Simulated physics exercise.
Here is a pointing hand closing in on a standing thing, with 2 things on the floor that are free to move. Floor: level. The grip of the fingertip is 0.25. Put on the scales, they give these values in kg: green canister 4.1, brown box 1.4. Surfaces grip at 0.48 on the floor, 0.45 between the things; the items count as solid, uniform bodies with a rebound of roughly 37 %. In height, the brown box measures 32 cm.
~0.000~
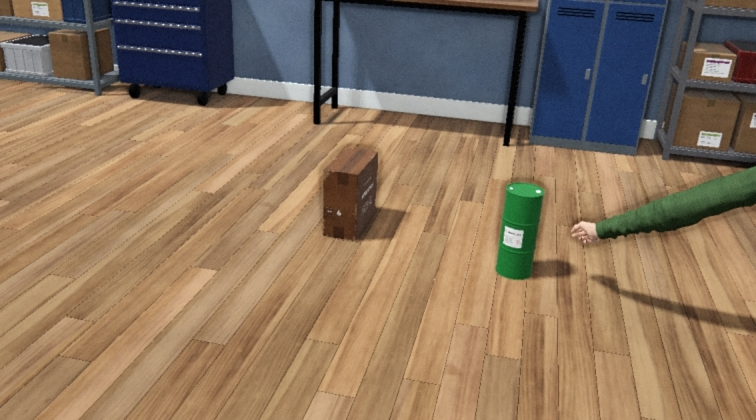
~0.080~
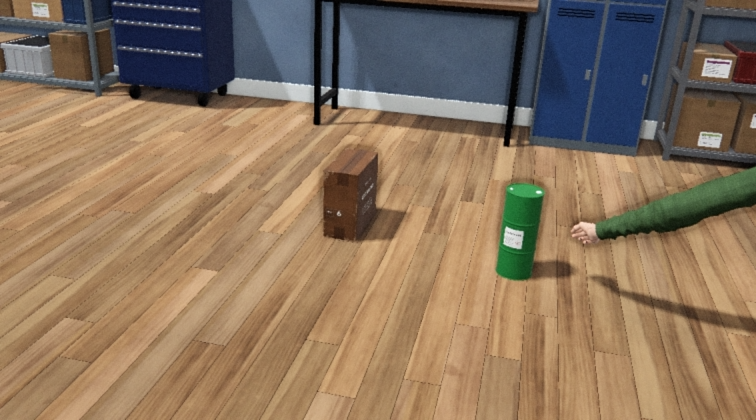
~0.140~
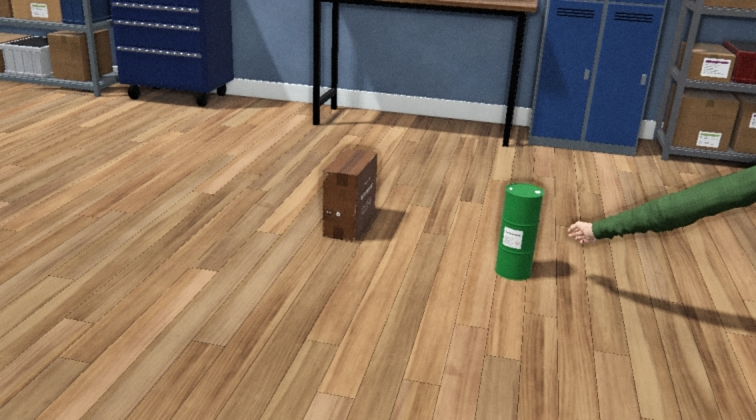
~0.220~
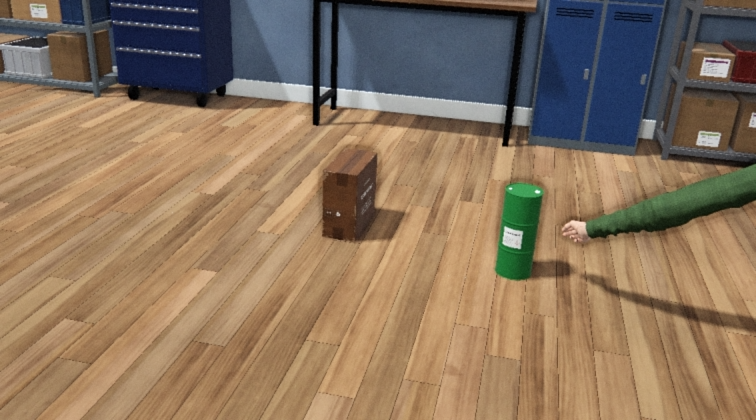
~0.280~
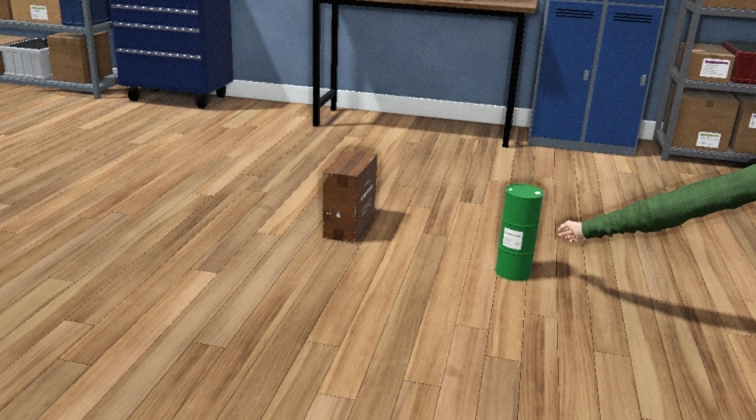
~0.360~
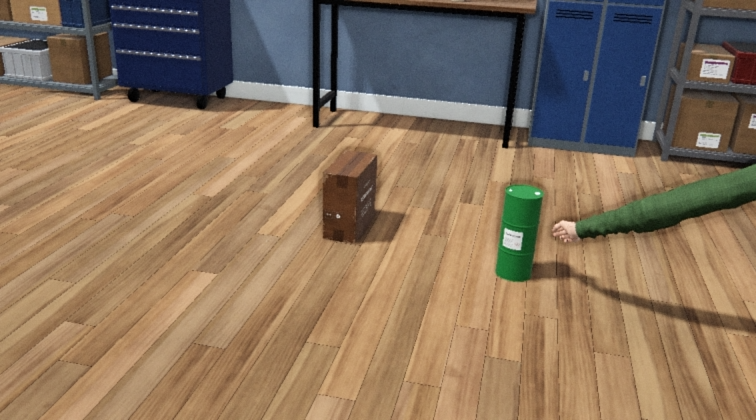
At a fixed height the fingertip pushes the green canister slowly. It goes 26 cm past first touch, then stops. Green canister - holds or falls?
After the push it is overturned.
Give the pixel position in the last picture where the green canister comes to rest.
Near (440, 247).
After 0.76 s, hand has come 18 cm; green canister leaning 15° near (506, 229).
After 1.06 s, hand has come 27 cm; green canister leaning 45° near (480, 228).
After 1.26 s, hand has come 32 cm; green canister on its side near (449, 248).
After 1.36 s, hand has come 35 cm; green canister on its side near (443, 243).
At rest (2.1 s), tipped over on the floor, green canister; brown box in place, give or take 14 cm. Seen from the same camera at the end, green canister near (440, 247).
